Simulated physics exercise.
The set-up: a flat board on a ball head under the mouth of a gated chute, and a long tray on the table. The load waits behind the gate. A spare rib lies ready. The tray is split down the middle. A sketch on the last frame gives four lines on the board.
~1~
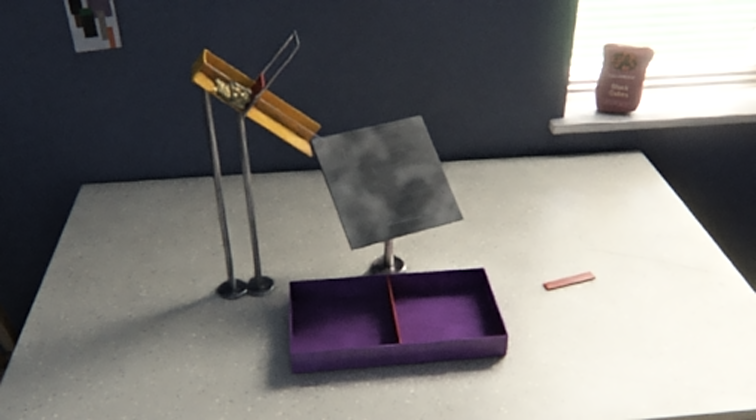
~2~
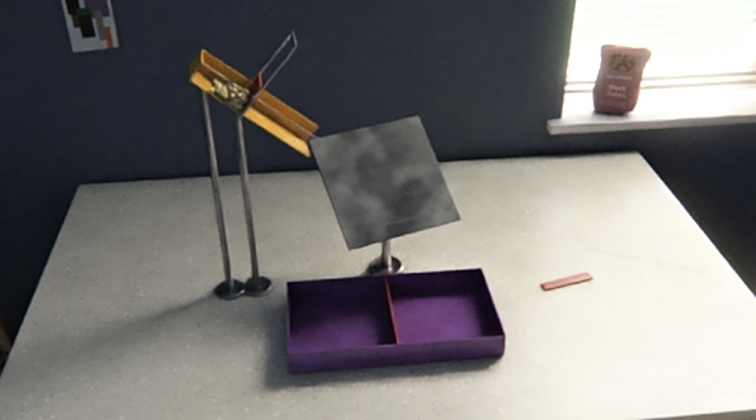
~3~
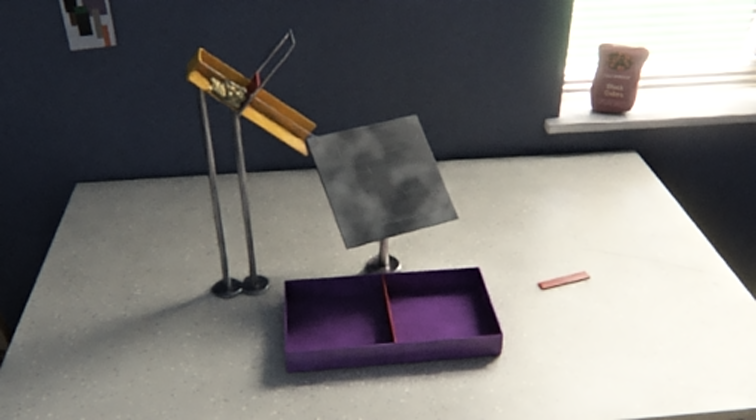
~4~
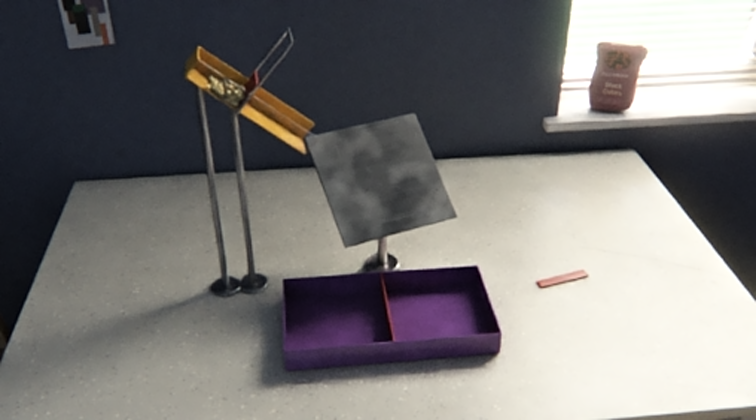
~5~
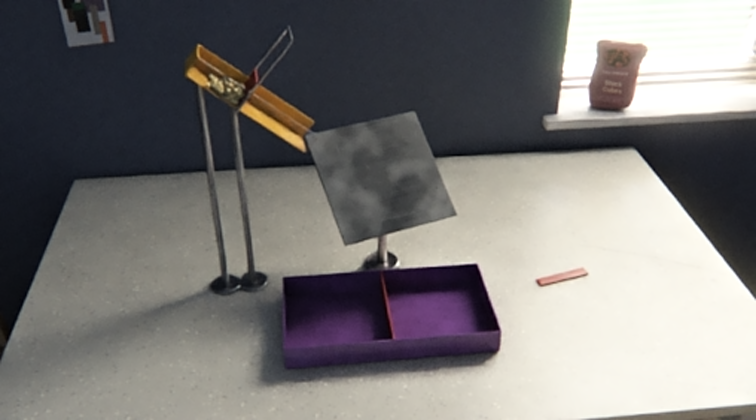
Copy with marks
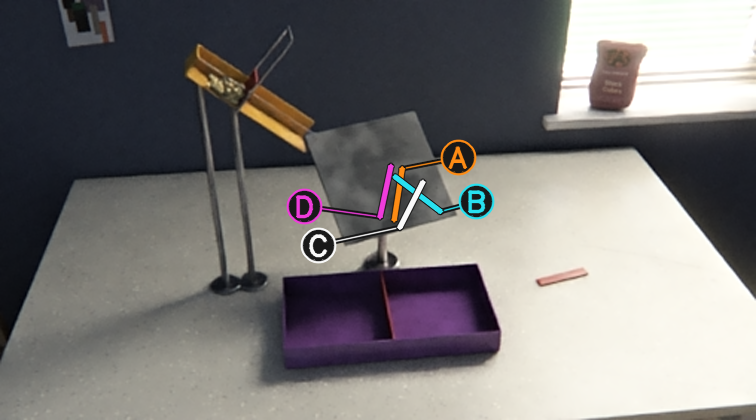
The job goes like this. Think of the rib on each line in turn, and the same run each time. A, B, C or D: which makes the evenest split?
Line D does it best.
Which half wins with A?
The right half.
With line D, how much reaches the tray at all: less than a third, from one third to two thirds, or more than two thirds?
More than two thirds.
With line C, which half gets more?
Right.
On the marked copy, line A from (402, 168) to (394, 219); line B from (395, 176) to (440, 211); line C from (422, 182) to (399, 227); line D from (390, 166) to (380, 216).
If A is chosen, of what is caught, a small part in the left half, nearly all in the right.
If B is chosen, of what is caught, a stray few in the left half, nearly all in the right.
If C is chosen, of what is caught, a small part in the left half, most in the right.
If D is chosen, of what is caught, about half in the left half, about half in the right.
